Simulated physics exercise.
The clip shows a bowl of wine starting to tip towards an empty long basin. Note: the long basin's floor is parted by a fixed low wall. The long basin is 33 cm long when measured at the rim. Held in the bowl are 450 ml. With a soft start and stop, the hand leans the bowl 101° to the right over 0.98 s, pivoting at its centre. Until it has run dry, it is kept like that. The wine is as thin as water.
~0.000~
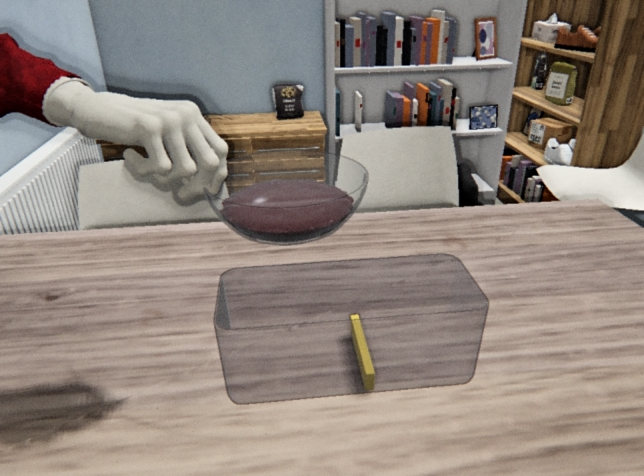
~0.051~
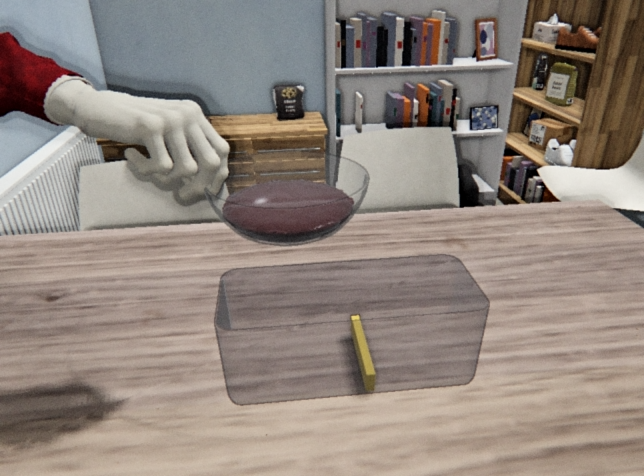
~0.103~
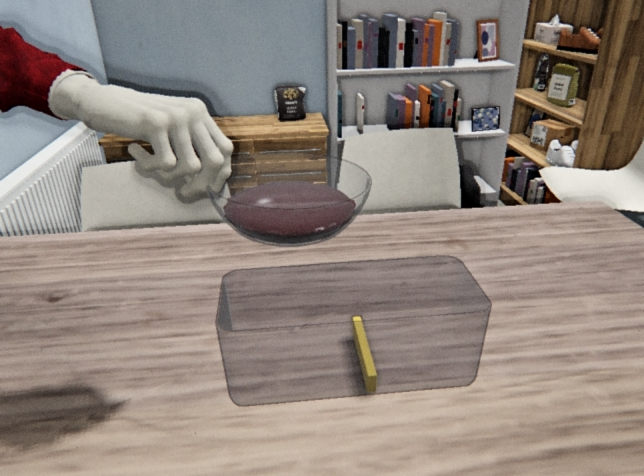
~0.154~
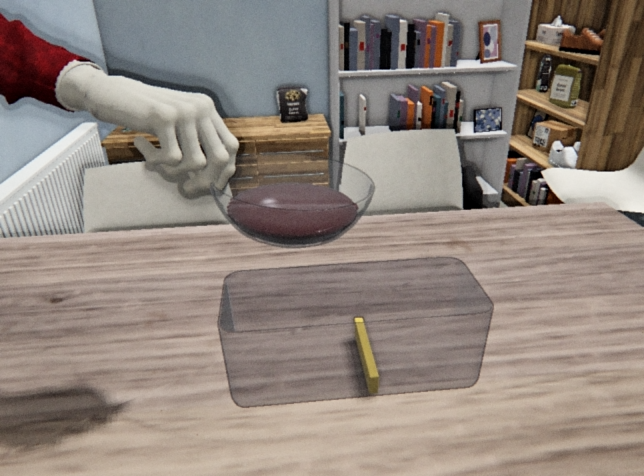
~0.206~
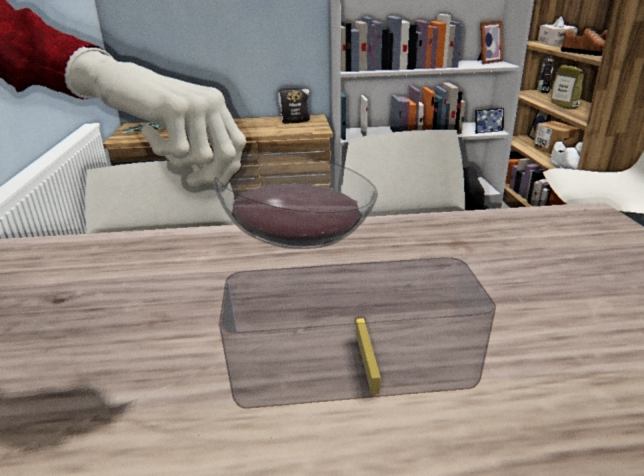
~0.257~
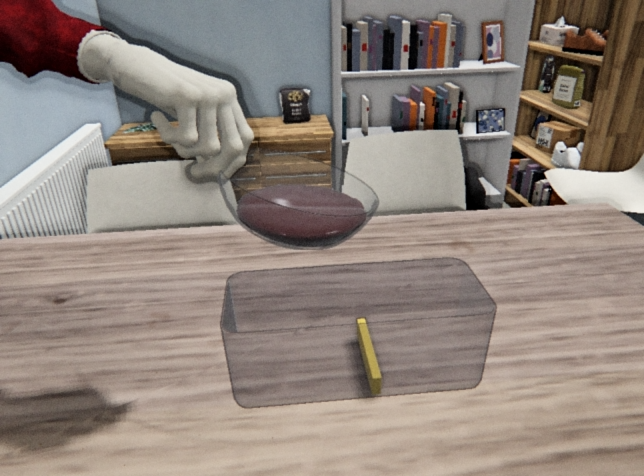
The clip opens on a white-gloved hand in a red sleeve holding the left rim of a clear bowl of dark red wine above a wooden table, behind an empty see-through basin. The hand rises slightly and leans the bowl gently to the right, its left side lifting as the tilt gradually grows.
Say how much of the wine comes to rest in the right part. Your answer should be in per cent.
About 74 per cent comes to rest there.
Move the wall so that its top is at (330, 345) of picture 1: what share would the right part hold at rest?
With the wall placed like that, close to 90 per cent.
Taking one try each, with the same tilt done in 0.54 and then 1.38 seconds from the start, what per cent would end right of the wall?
Respectively about 60 and 80 percent.
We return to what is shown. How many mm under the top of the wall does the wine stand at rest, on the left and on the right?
It's around 24 mm on the left side and around 10 mm on the right side.
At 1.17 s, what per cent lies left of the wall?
Roughly 26 in a hundred.
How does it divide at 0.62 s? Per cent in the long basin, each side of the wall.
0 per cent left and 30 right, roughly.
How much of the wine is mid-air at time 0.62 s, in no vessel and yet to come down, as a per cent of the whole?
I'd put it at about 38 percent.
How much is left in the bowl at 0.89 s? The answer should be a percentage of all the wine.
Remaining share: Approx. 0 %.
By 0.62 s the tilt is 72° and 31 per cent is still to pour, 0 is left of the wall and 31 right of it.
By 0.89 s the tilt is 99° and 0 per cent is still to pour, 22 is left of the wall and 74 right of it.
By 1.17 s the tilt is 101° and 0 per cent is still to pour, 25 is left of the wall and 74 right of it.
By 1.48 s the tilt is 101° and 0 per cent is still to pour, 25 is left of the wall and 74 right of it.
At rest 25 per cent lies left of the wall, 74 right of it and 1 outside.
